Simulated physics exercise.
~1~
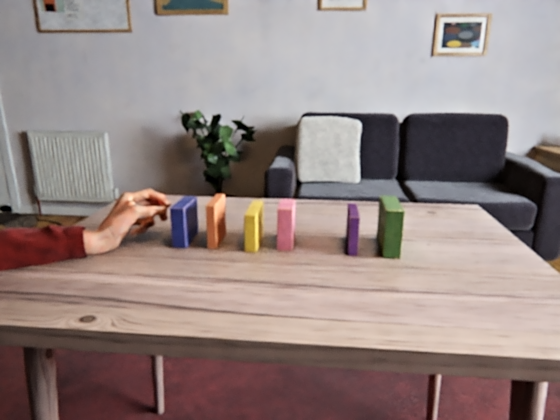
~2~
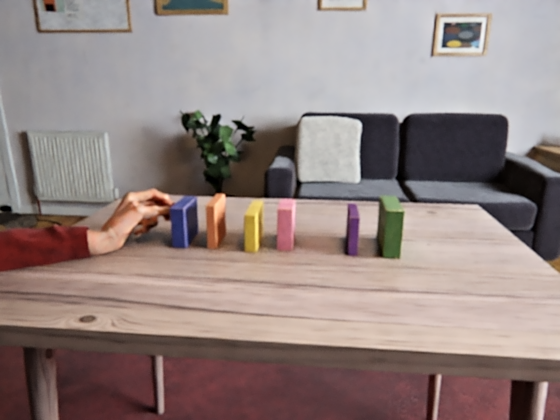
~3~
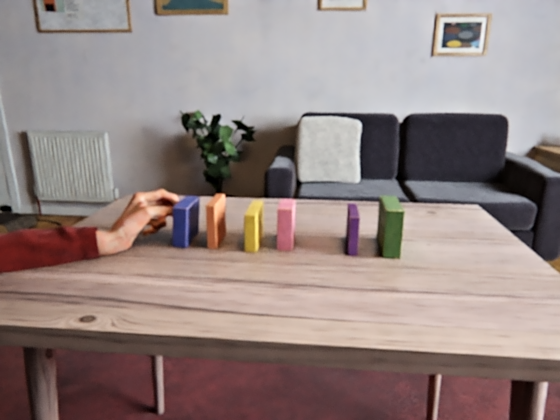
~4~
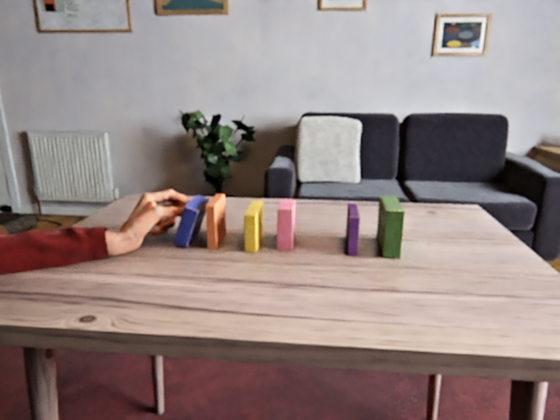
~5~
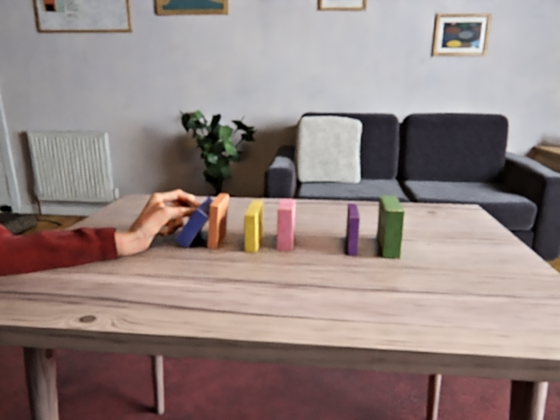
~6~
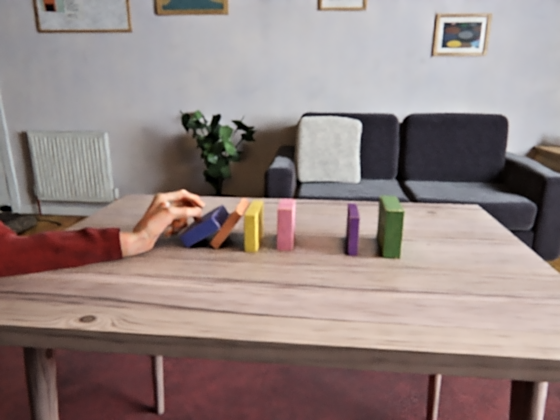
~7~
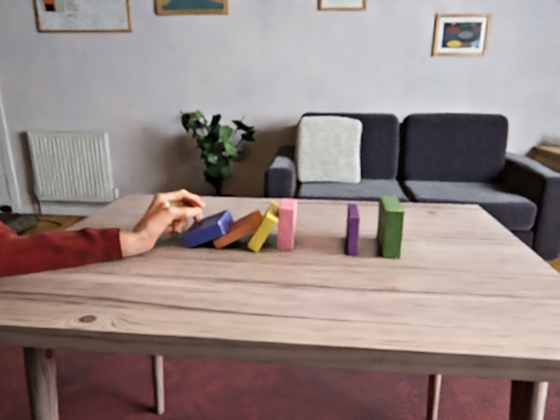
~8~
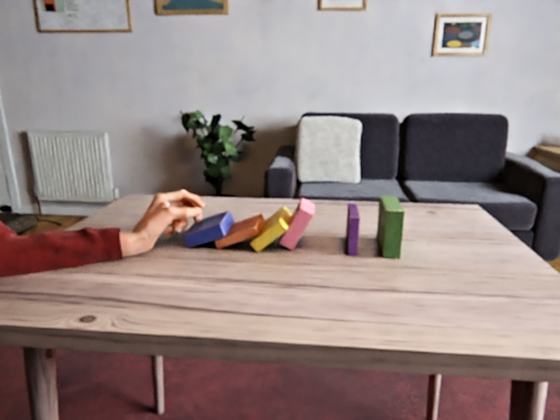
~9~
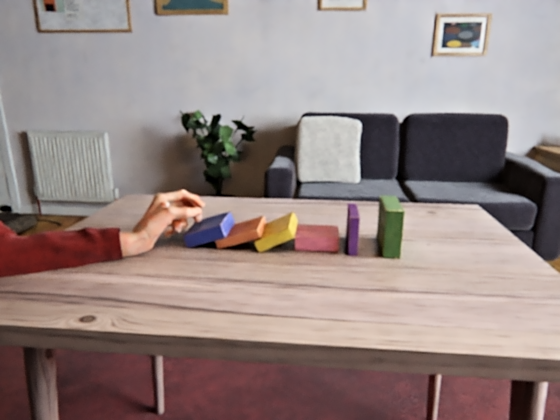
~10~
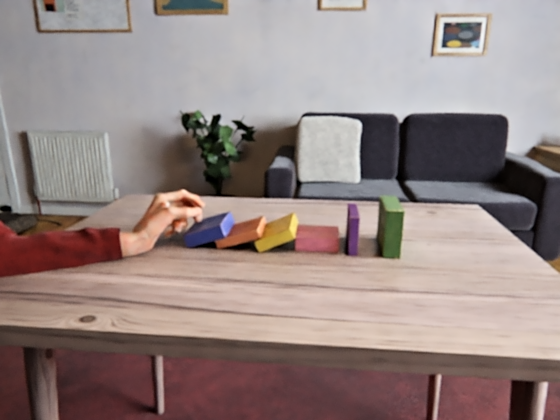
A hand tipping a blue block rightward, toppling orange, yellow and pink blocks in turn, while purple and green stay standing.
